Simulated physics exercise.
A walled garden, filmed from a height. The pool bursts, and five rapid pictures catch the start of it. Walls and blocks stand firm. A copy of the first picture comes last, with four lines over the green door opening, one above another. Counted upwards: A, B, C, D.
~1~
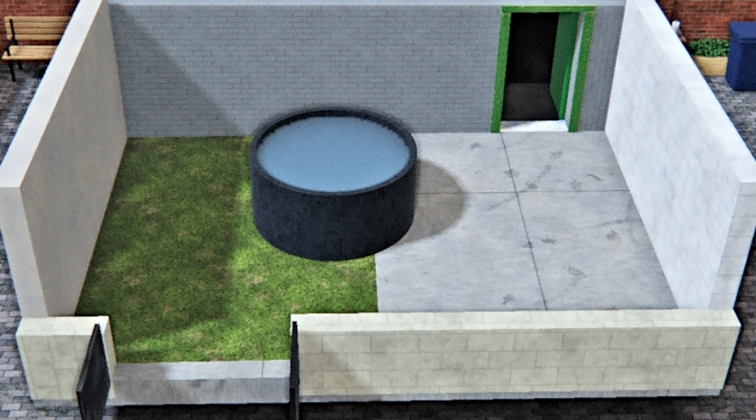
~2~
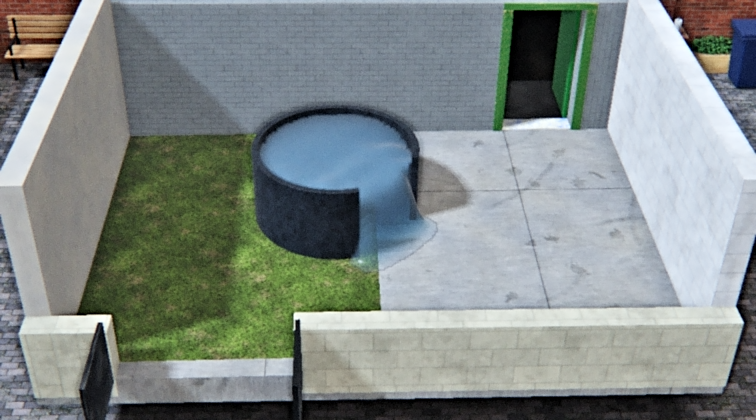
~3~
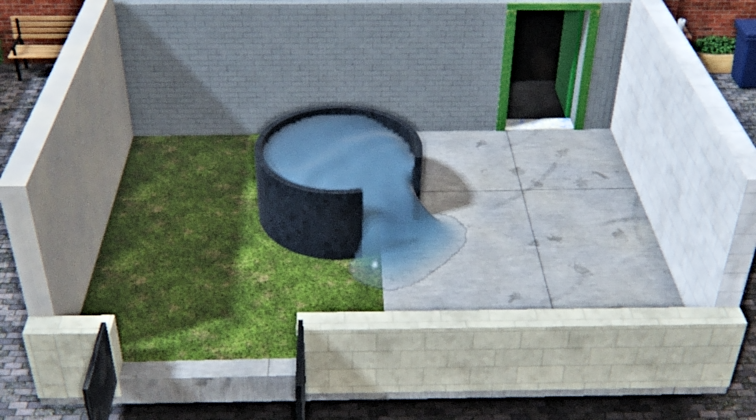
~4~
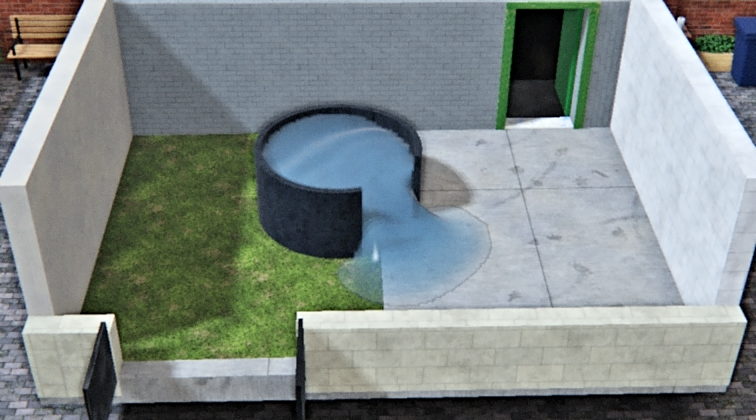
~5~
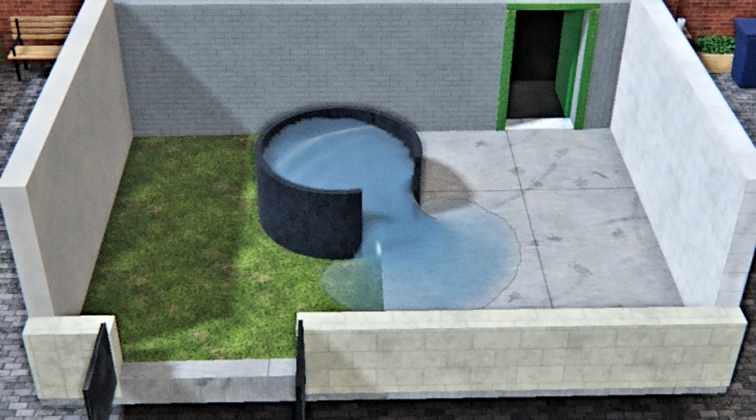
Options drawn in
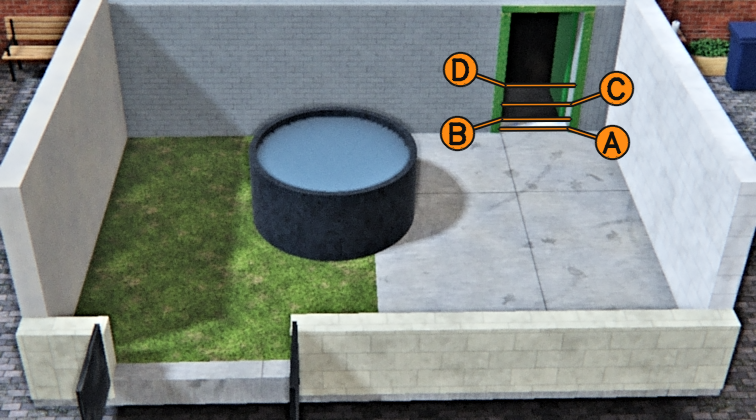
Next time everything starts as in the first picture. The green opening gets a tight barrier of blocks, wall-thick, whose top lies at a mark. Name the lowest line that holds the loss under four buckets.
The answer is line B.
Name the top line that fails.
Here it is line A.
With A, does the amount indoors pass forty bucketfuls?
No.
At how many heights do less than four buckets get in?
Three of them.
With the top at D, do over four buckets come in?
No, not at all.
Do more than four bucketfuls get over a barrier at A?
Yes, it does.
On the marked copy, A at (534, 128); B at (535, 119); C at (537, 104); D at (539, 85); from the bottom up A, B, C, D.
With A, some 20 bucketfuls get in.
With B, a splash gets over, under a bucket.
With C, nothing gets over.
With D, nothing gets over.
